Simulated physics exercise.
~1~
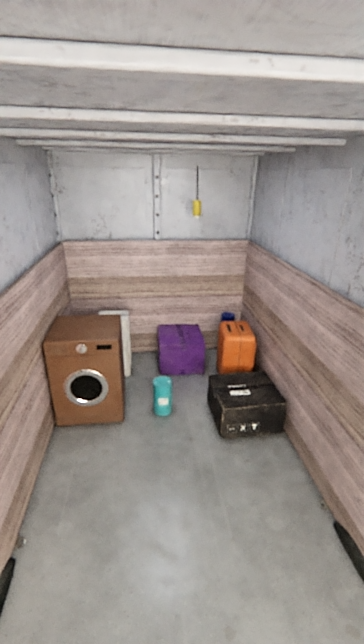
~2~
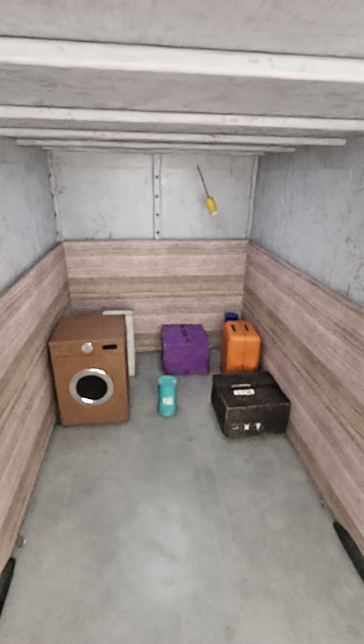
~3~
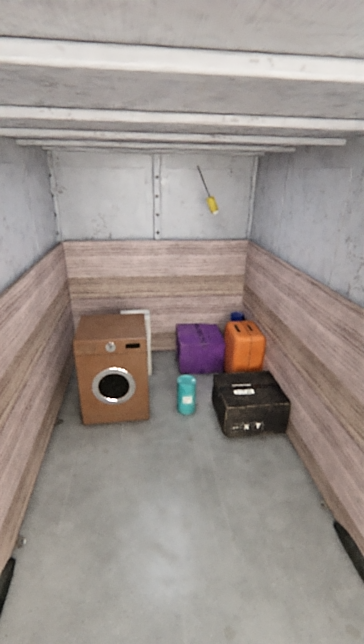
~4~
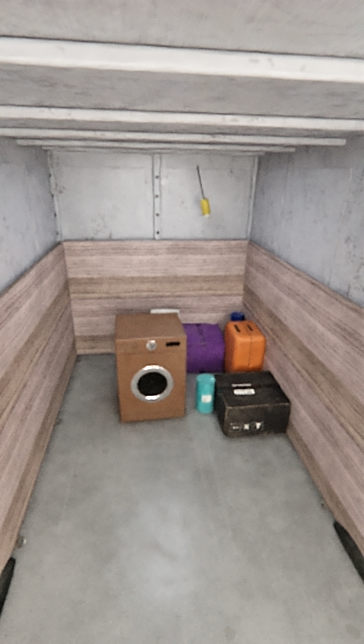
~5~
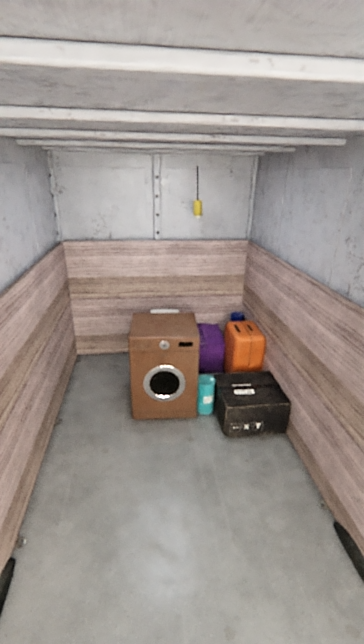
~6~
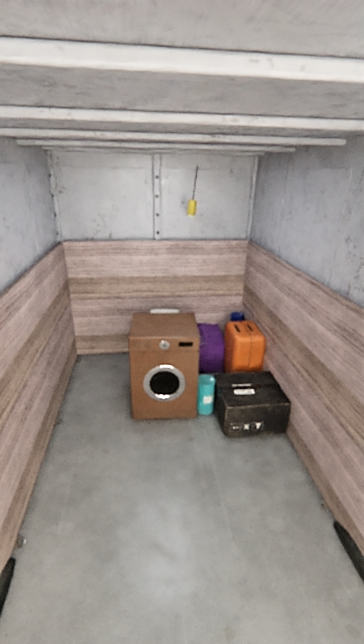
A brown appliance with a round door stands at the left of a moving van's load bay, seen from the open rear towards the cab, with a white box partly hidden behind it. A turquoise canister and a purple box sit near the middle, while an orange case, a blue canister and a black box stand at the right. A yellow tag hanging on the far wall swings right as the appliance and canister begin sliding that way. The white and purple boxes shift right too, and the appliance travels farthest. Everything settles upright, bunched towards the right, with the tag still swaying slightly.
